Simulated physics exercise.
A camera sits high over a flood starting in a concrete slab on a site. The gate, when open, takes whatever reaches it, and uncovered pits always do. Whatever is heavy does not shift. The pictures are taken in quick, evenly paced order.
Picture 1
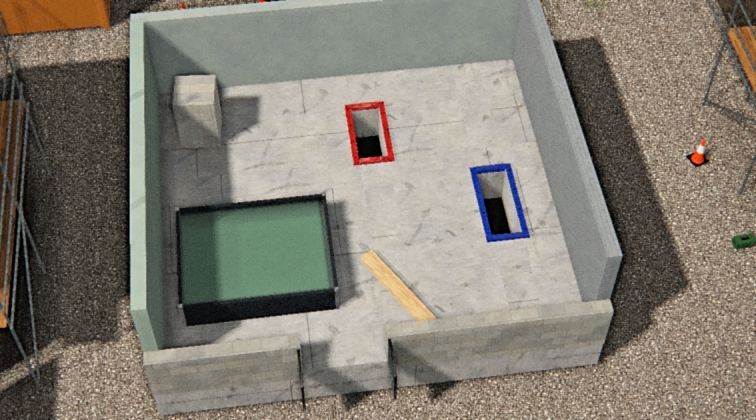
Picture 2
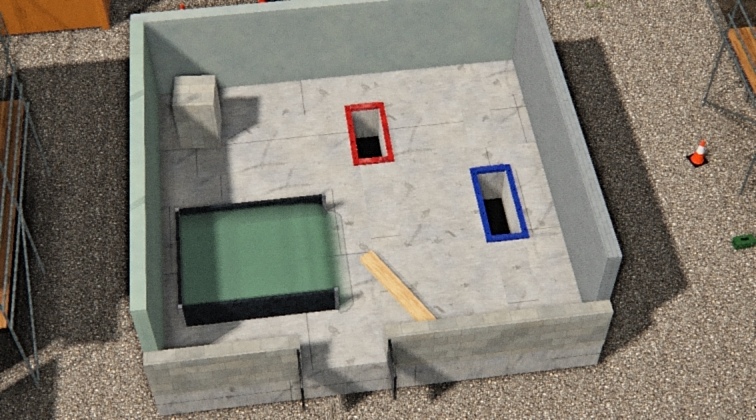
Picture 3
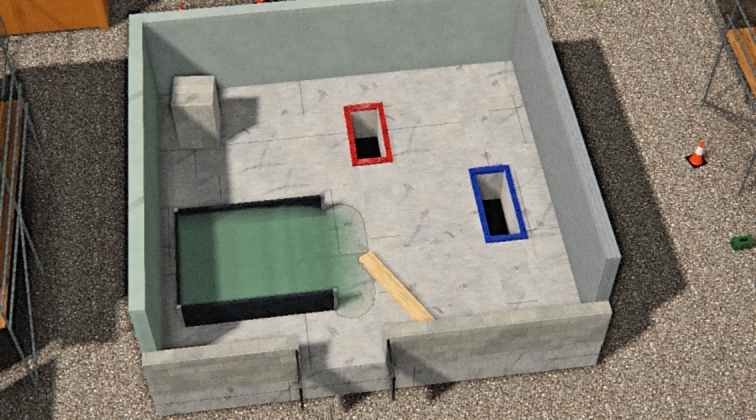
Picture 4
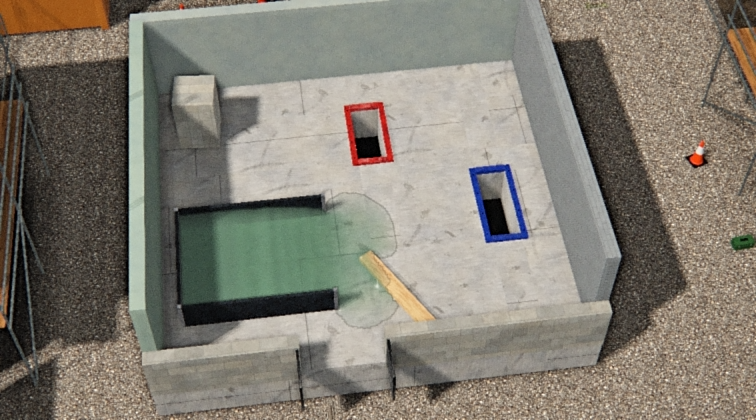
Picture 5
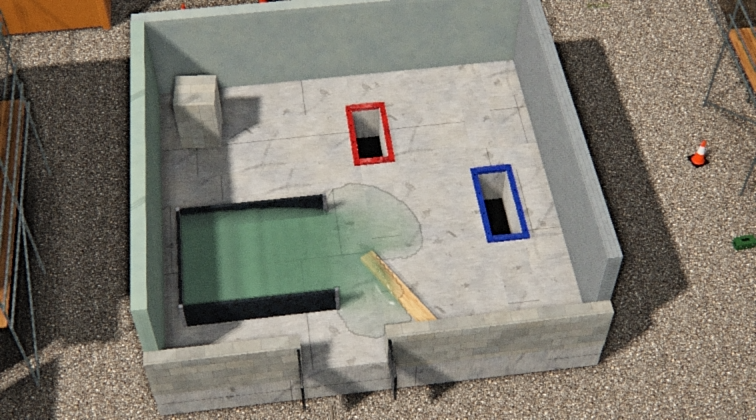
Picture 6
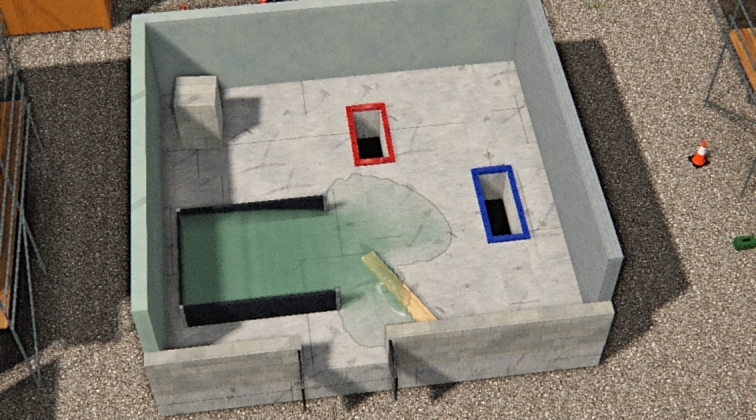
On a walled concrete slab, green water pouring from a tank's open right side, spreading around a wooden plank and across the floor.
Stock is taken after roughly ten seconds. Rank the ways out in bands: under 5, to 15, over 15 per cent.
In order: The gate pulls in a so-so amount - five to fifteen per cent; the red pit pulls in barely a drop - beneath five per cent; the blue pit pulls in a good deal - past fifteen per cent.
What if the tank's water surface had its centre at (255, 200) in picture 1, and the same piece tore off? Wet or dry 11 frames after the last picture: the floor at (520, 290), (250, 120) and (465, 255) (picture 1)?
One after the other: Wet, no water, wet.
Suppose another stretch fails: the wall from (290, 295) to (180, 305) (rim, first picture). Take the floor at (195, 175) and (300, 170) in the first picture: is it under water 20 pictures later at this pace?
The first ends up soaked, the second ends up unsoaked.
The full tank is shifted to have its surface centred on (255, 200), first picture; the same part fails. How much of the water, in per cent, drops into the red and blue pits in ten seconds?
Red 6 %, blue 30 %.
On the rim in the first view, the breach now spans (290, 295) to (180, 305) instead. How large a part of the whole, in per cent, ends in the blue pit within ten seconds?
The blue pit gets 0 per cent.
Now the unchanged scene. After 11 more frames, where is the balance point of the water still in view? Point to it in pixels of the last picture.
Roughly (332, 263) in the last picture.
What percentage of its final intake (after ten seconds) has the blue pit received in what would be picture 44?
Estimated share: About 95 %.
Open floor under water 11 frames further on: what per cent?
Around 40 percent, give or take.
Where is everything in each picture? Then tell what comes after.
The first picture shows the water tank at (255, 251) is whole and still.
In the second picture, the front is at (344, 308), out from the gap at (329, 254).
In the third picture, the front is at (358, 312), out from the gap at (328, 256).
In the fourth picture, the front is at (377, 319), out from the gap at (328, 256).
In the fifth picture, water pours out at (330, 256) and has run to (406, 316).
In the sixth picture, the front is at (440, 219), out from the gap at (330, 257).
A moment on, water covers 25 % of the floor; the gate 0 %, the red pit 0 %, the blue pit 1 %.
Next, water covers 40 % of the floor; the gate 0 %, the red pit 0 %, the blue pit 5 %.
Then, water covers 55 % of the floor; the gate 2 %, the red pit 0 %, the blue pit 12 %.
Later, water covers 65 % of the floor; the gate 7 %, the red pit 1 %, the blue pit 17 %.
In the end, water covers 85 % of the floor; the gate 12 %, the red pit 1 %, the blue pit 17 %.
